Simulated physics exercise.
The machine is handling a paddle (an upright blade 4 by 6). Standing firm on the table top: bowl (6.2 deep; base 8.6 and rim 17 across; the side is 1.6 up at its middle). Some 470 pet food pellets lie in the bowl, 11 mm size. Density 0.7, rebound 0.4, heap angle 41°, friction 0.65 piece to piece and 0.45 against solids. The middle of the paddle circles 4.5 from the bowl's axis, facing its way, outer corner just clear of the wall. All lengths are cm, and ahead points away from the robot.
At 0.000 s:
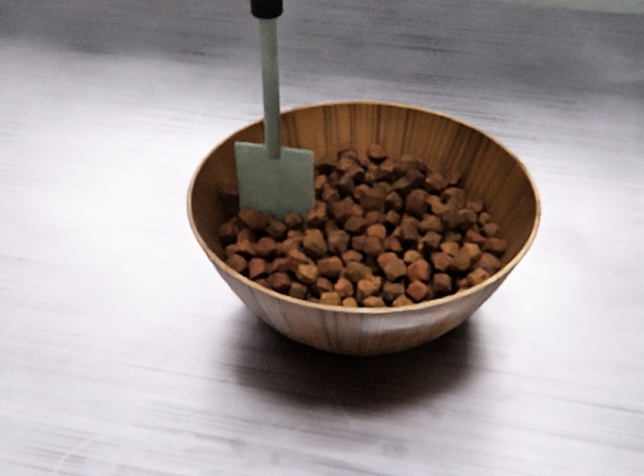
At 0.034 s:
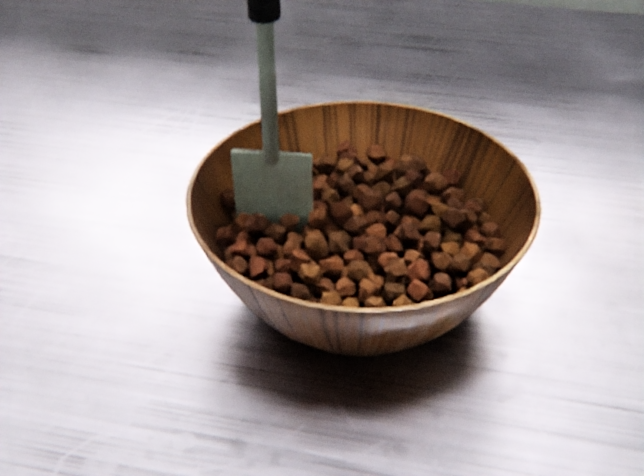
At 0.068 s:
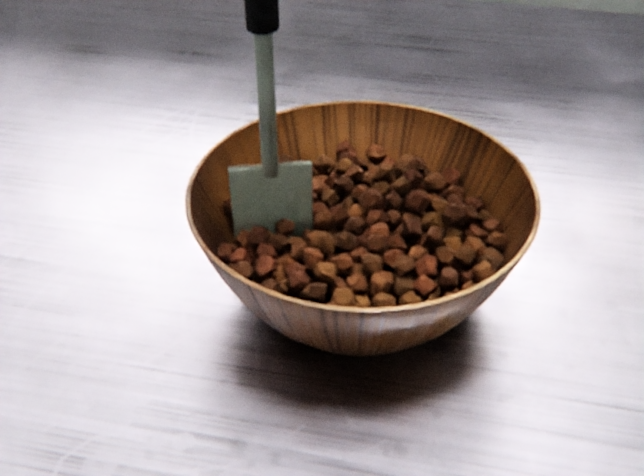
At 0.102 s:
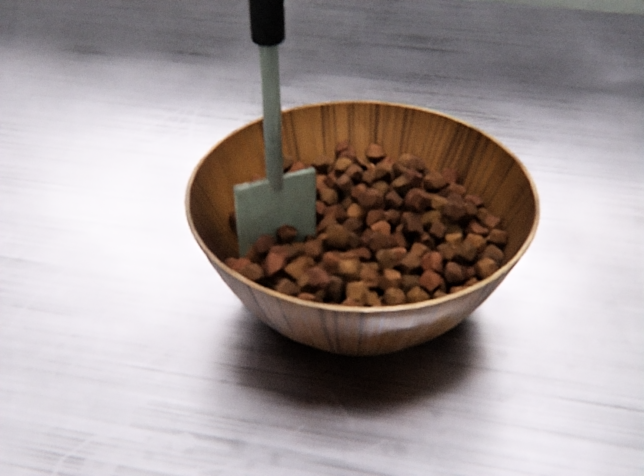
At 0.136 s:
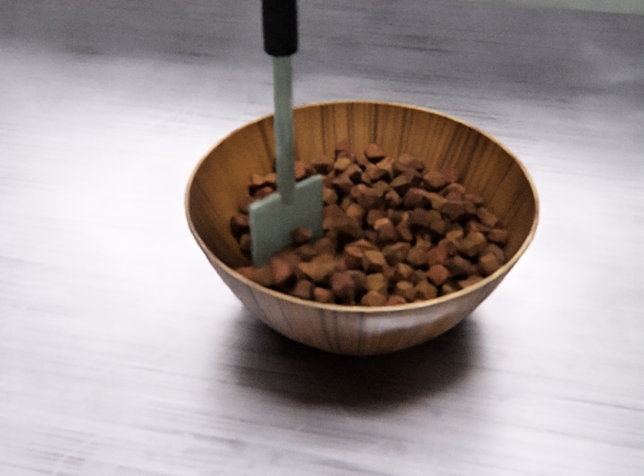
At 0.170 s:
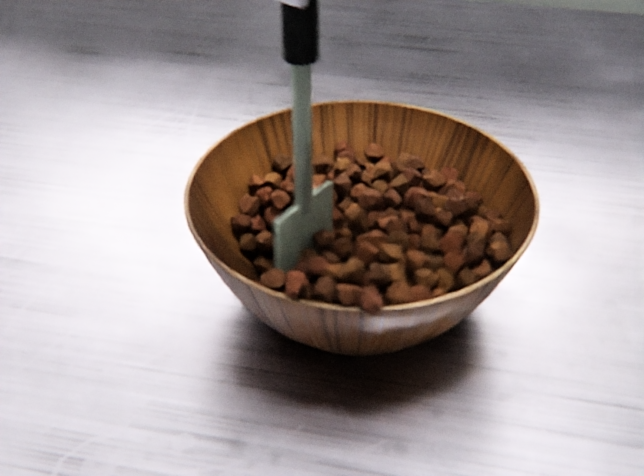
A paddle sweeps through brown pellets in a wooden bowl, curving nearer and rightward.
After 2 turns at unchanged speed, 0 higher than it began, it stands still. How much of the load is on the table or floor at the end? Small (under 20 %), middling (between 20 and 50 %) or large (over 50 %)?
Share on the table or floor: Middling (between 20 and 50 %).
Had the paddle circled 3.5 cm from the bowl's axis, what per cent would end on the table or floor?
In that case some 30 per cent.
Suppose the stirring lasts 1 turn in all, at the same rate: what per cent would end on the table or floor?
In that case some 20 per cent.
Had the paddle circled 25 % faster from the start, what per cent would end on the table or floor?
In that case some 45 per cent.
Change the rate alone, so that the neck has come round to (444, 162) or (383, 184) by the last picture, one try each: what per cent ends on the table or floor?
Some 70 and 55 per cent.
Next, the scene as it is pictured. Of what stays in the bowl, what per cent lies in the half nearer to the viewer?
Some 75 per cent.
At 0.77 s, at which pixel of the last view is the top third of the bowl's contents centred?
Around (258, 194).
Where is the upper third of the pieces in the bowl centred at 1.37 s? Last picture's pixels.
Near (400, 142).
By 0.77 s, 323° round, highest piece 8 above the table; 389 in the bowl, 77 on the table or floor, 7 in flight or on the tool.
By 1.37 s, 222° round, highest piece 8 above the table; 303 in the bowl, 163 on the table or floor, 7 in flight or on the tool.
By 1.87 s, 0° round, highest piece 7 above the table; 271 in the bowl, 202 on the table or floor.
By 2.57 s, 0° round, highest piece 7 above the table; 271 in the bowl, 202 on the table or floor.
Final count, 271 in the bowl, 202 on the table or floor. That is 43 % on the table or floor.
